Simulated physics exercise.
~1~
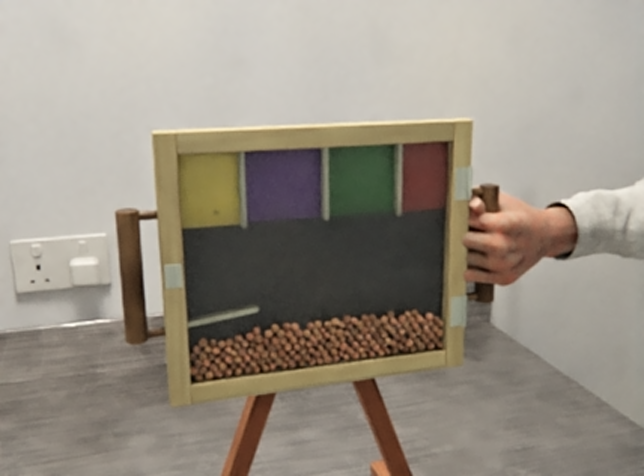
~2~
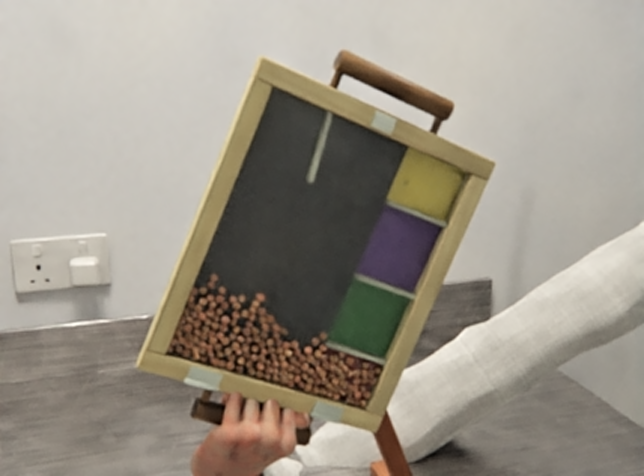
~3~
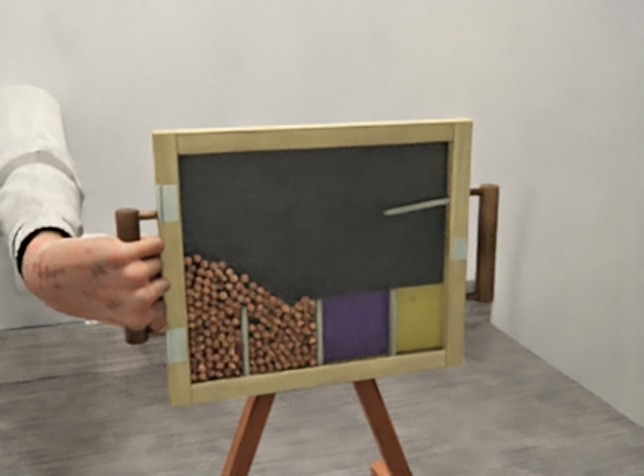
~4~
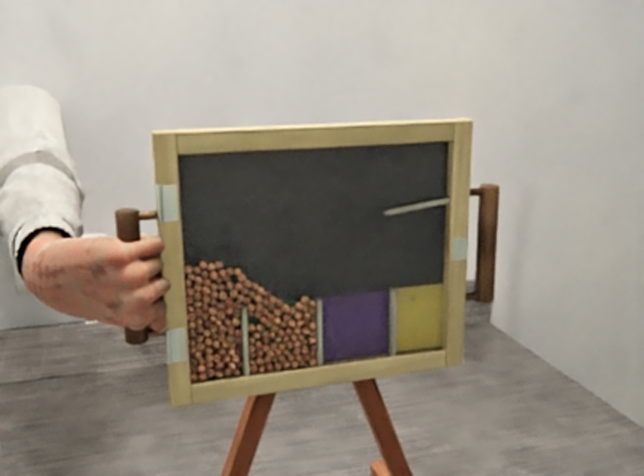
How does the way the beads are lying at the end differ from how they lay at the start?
At the start they were spread in a low layer along the whole bottom of the board, but at the end they are heaped up on the left side, over the red and green pockets.
